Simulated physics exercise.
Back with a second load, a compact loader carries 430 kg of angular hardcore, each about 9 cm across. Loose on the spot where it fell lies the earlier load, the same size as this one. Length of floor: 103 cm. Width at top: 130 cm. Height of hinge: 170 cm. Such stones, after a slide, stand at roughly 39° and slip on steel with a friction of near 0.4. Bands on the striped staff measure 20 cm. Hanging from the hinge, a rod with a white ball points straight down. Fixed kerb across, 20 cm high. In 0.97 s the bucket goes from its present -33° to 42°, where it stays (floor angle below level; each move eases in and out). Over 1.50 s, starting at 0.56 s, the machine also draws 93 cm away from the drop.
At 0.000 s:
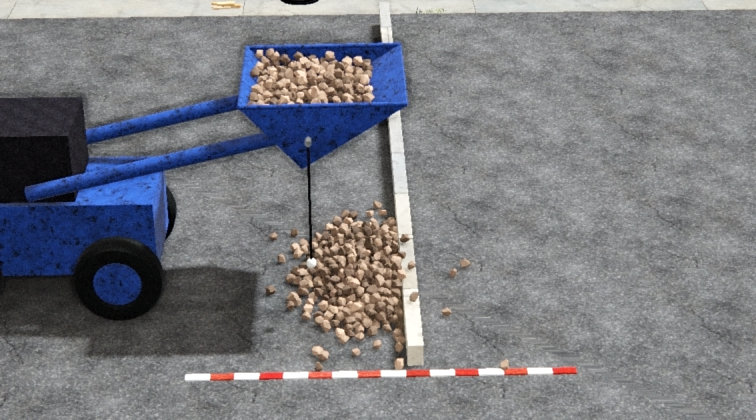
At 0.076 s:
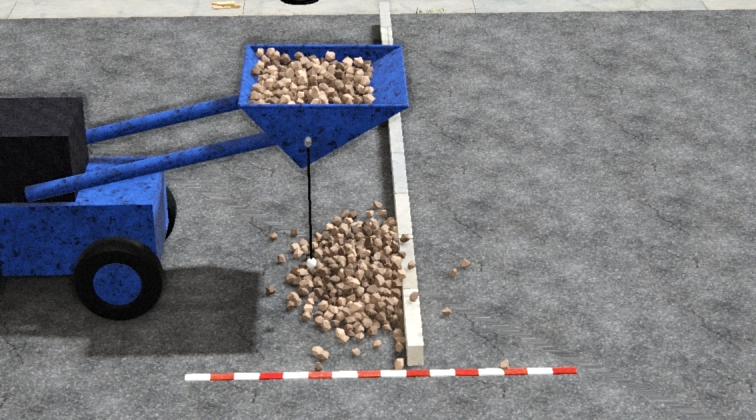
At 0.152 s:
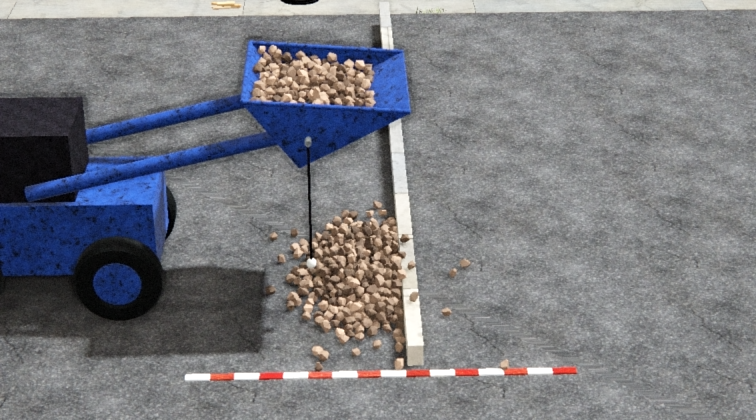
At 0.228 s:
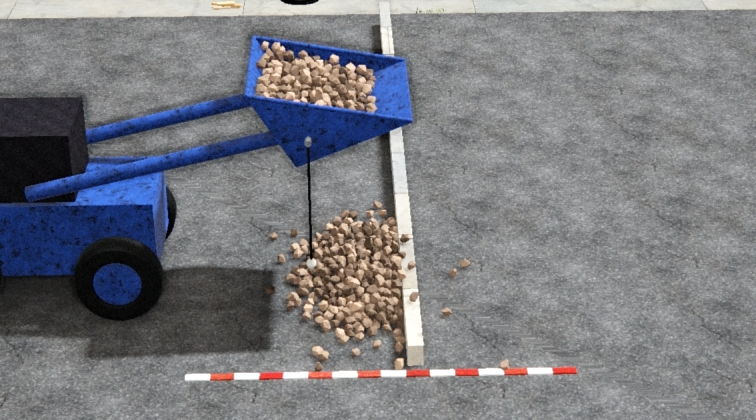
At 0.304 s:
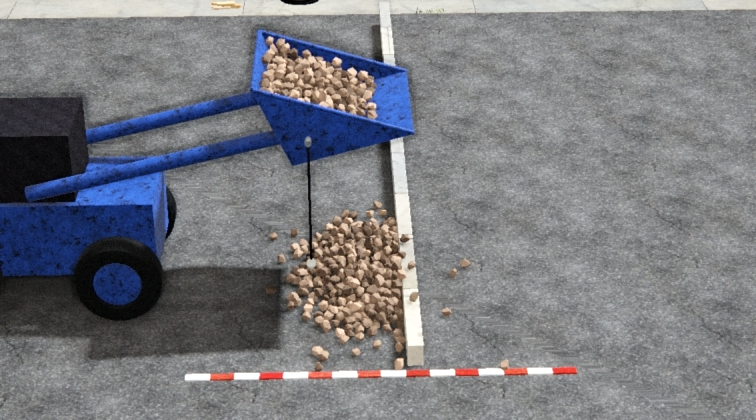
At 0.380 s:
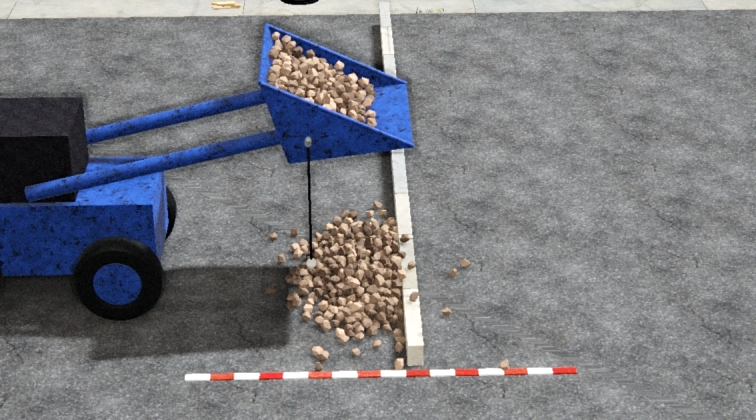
The blue bucket of a small loader, full of brown stones, slowly tilted downward on its right side above an earlier heap by the kerb, while the stones inside shifted with it.
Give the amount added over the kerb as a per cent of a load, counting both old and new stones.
About 18 per cent of a load.
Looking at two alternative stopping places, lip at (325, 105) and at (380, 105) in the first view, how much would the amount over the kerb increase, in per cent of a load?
Near 0 in a hundred, then near 5 in a hundred.
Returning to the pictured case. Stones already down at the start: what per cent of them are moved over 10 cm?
Close to 5 in a hundred of them.
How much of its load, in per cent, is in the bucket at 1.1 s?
Estimate: 70 % remaining inside, roughly.
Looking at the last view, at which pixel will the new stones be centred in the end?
Roughly at pixel (370, 257).
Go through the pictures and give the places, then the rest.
In the first picture, lip at (407, 104), floor tilted -33°, highest stones at (274, 65). The earlier load is highest near (368, 253), 28 cm above ground level, 99 % on this side of the kerb, 1 % over the kerb.
In the second picture, lip at (408, 106), floor tilted -32°, highest stones at (271, 66); the stones move at 0.1 m/s on average.
In the third picture, the bucket is at -28°, its lip at (410, 112); the top of the load is at (268, 61); the stones move at 0.2 m/s on average.
In the fourth picture, the bucket is at -23°, its lip at (412, 121); the top of the load is at (268, 58); the stones move at 0.3 m/s on average.
In the fifth picture, lip at (414, 133), floor tilted -15°, highest stones at (273, 54); the stones move at 0.4 m/s on average.
In the sixth picture, the bucket is at -7°, its lip at (413, 146); the top of the load is at (279, 49); the stones move at 0.4 m/s on average.
After 0.7 s the floor is at 31°; in per cent of one load, 100 in the bucket, 99 on this side of the kerb, 1 over the kerb; the foremost stones are at (437, 282).
After 1.1 s the floor is at 42°; in per cent of one load, 69 in the bucket, 130 on this side of the kerb, 1 over the kerb; the foremost stones are at (437, 282).
After 2.5 s the floor is at 42°; in per cent of one load, 0 in the bucket, 182 on this side of the kerb, 18 over the kerb; the foremost stones are at (548, 254).
After 5.4 s the floor is at 42°; in per cent of one load, 0 in the bucket, 182 on this side of the kerb, 18 over the kerb; the foremost stones are at (548, 254). Net gain over the kerb, 18.
